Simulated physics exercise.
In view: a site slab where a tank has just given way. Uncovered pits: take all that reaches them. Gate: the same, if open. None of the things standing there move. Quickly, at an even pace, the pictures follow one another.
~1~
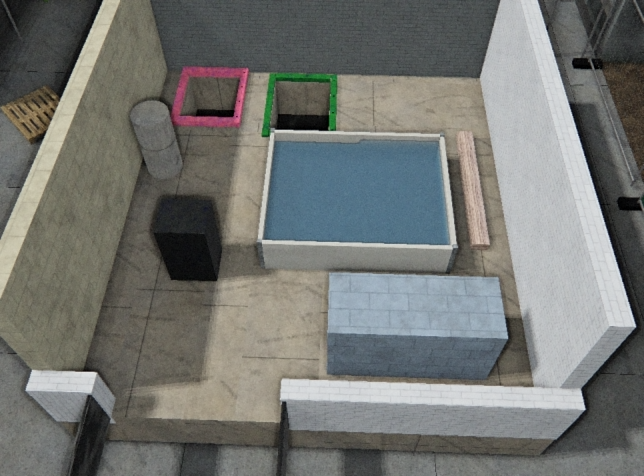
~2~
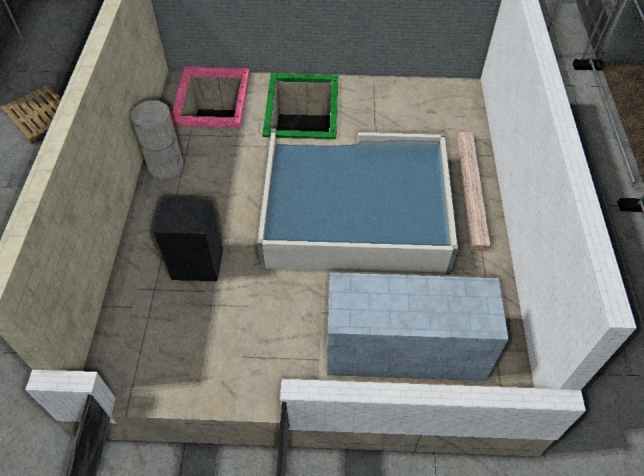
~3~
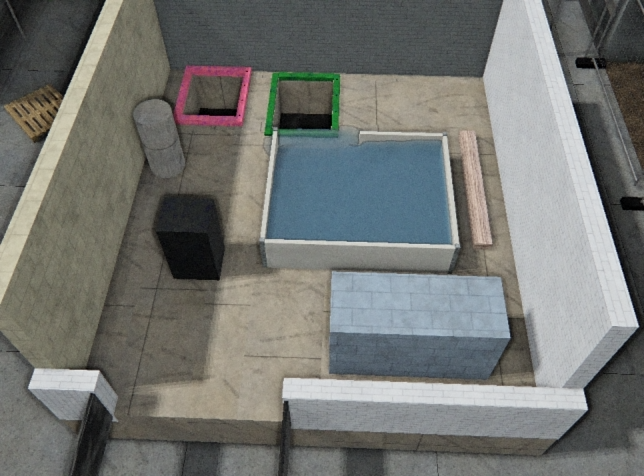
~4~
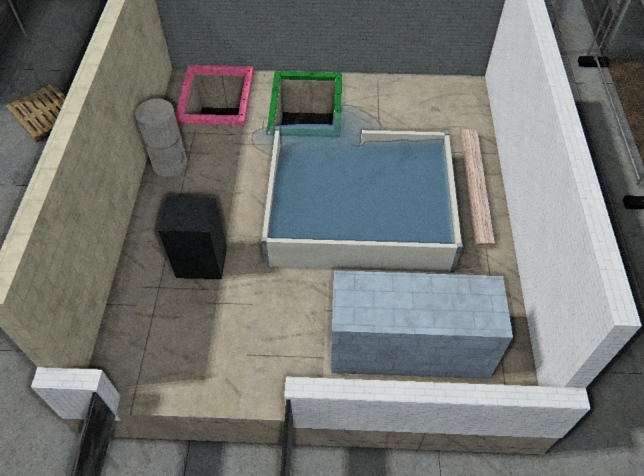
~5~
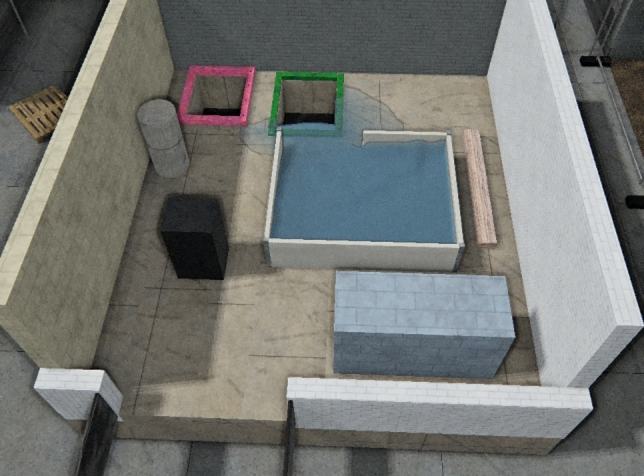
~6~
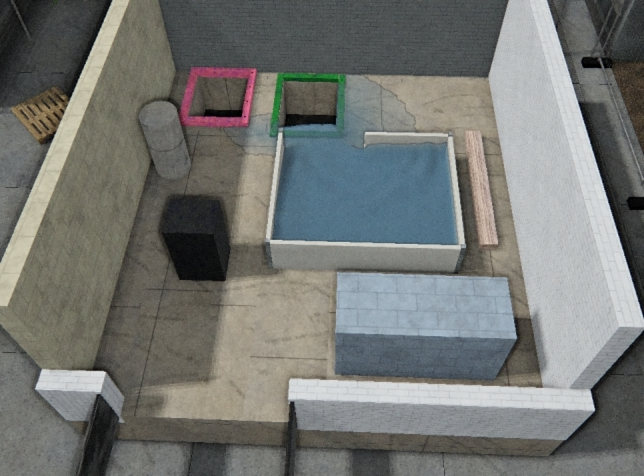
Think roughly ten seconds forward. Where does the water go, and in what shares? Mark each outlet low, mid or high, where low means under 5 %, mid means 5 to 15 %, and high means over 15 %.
Marks - gate: Low, pink pit: Low, green pit: High.
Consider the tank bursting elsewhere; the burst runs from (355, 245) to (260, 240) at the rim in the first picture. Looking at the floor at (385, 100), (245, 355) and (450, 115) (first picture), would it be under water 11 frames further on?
Note, points one to three: Unreached / reached and soaked / unreached.
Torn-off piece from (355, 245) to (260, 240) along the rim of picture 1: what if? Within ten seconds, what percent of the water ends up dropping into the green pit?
That would be green at 0 percent.
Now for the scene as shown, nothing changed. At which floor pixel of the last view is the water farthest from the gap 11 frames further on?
Somewhere near (483, 79).
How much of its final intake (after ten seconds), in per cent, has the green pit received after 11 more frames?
Around 45 in a hundred.
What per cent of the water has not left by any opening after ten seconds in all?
56 % or so.
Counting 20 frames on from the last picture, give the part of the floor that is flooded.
Roughly 35 %.
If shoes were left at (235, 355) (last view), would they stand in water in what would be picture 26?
That place: Spared.
A moment on, water covers 15 % of the floor; the gate 0 %, the pink pit 0 %, the green pit 10 %.
Next, water covers 25 % of the floor; the gate 0 %, the pink pit 0 %, the green pit 19 %.
Then, water covers 35 % of the floor; the gate 0 %, the pink pit 1 %, the green pit 28 %.
Later, water covers 55 % of the floor; the gate 0 %, the pink pit 1 %, the green pit 37 %.
In the end, water covers 75 % of the floor; the gate 1 %, the pink pit 2 %, the green pit 42 %.
